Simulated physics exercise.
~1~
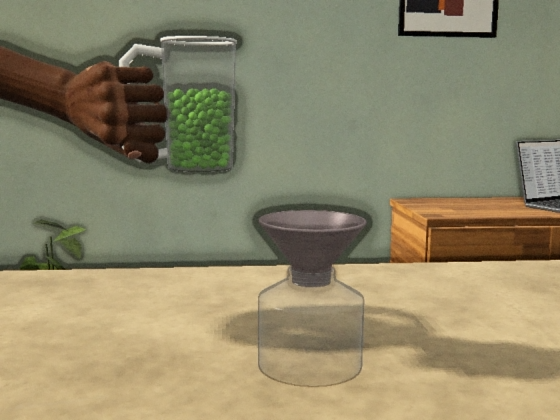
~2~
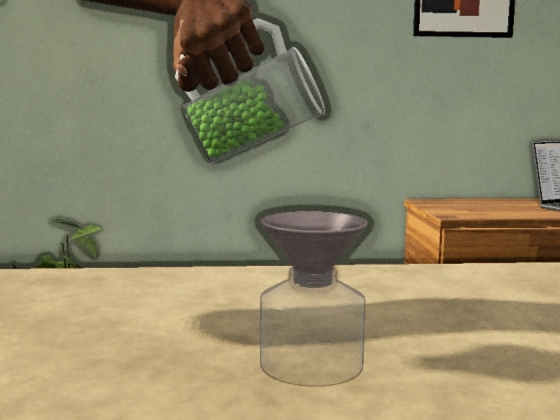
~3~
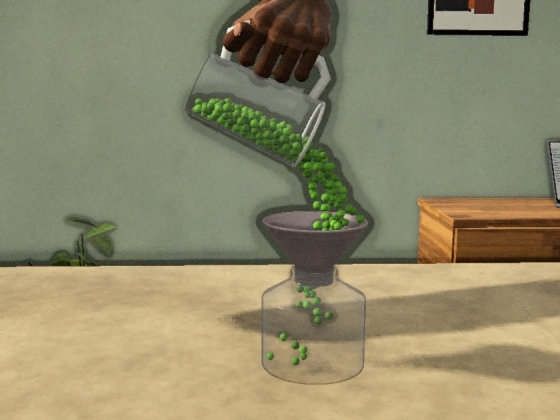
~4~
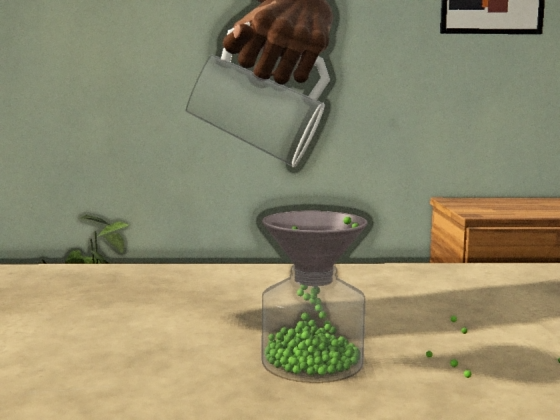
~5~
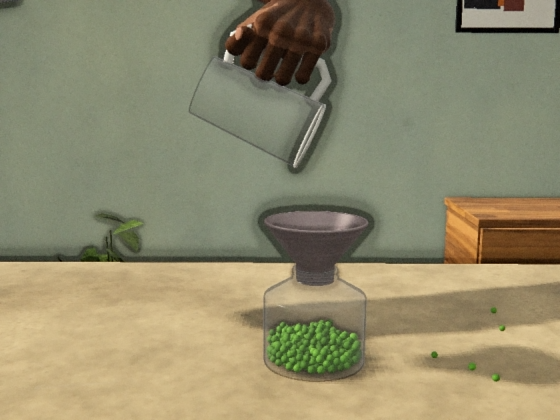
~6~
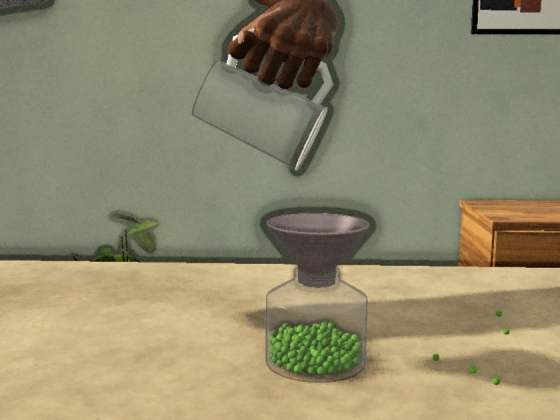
The clip opens with a dark-skinned hand holding a clear measuring cup of green peas, upright above and to the left of a transparent jar fitted with a dark funnel on a table. The hand carries the cup to the right and tips it toward the funnel. As it tilts further, the peas tumble over the rim in a thick stream, through the funnel and into the jar. The cup empties and stays tilted while the last peas drop through. Most of the peas end up heaped in the lower part of the jar, with a few scattered on the table to the right.
